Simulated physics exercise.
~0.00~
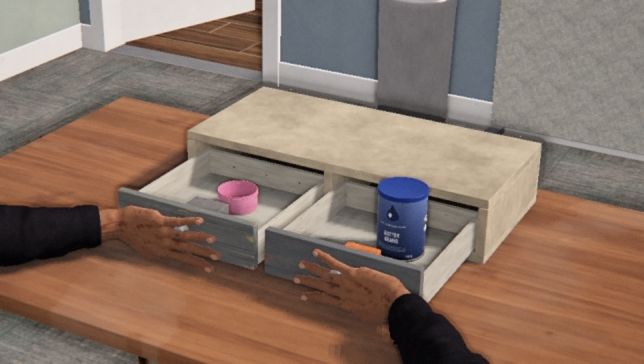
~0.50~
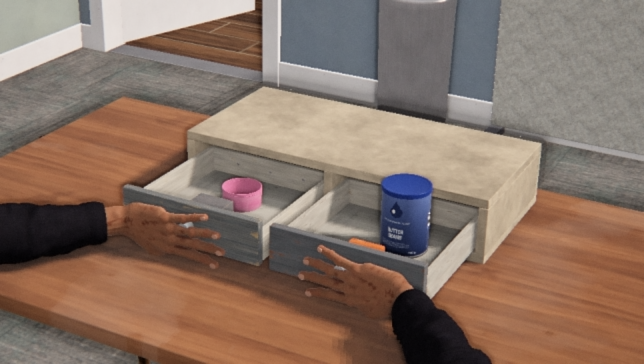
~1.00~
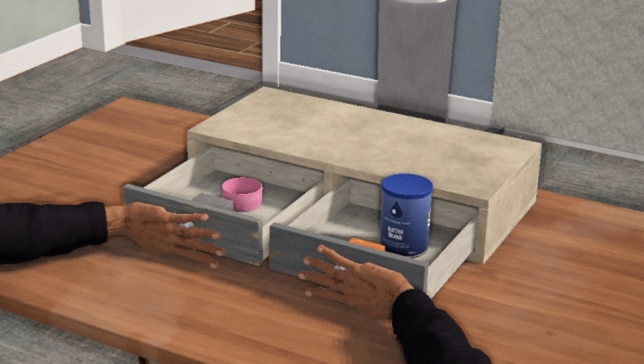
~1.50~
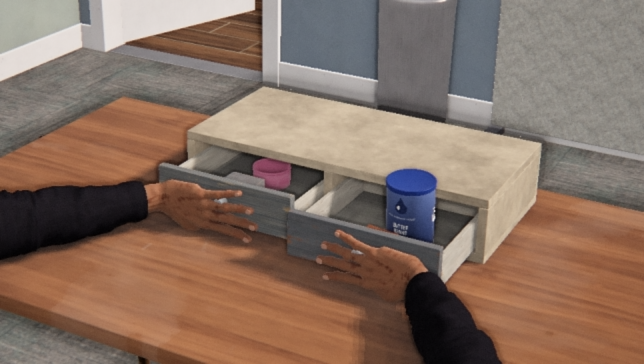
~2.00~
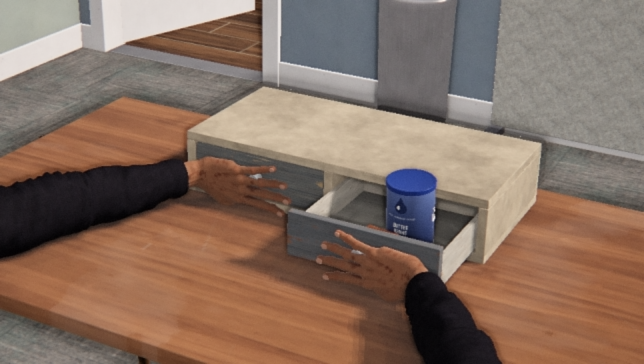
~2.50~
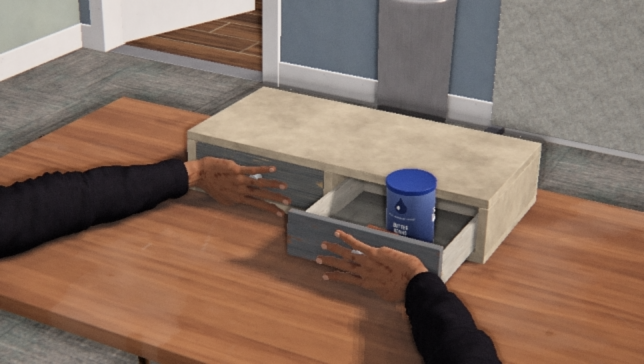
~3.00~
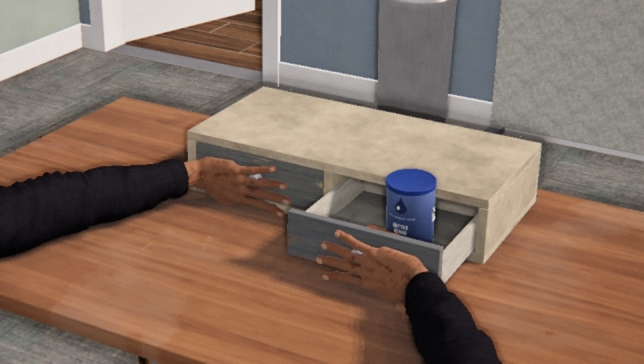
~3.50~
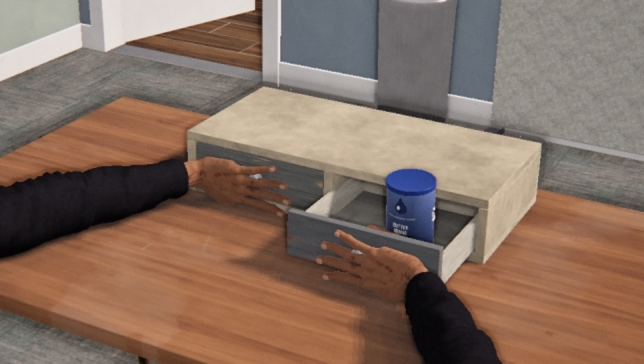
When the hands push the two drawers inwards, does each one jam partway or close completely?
The right drawer jams and stays partly open, while the left drawer closes completely.
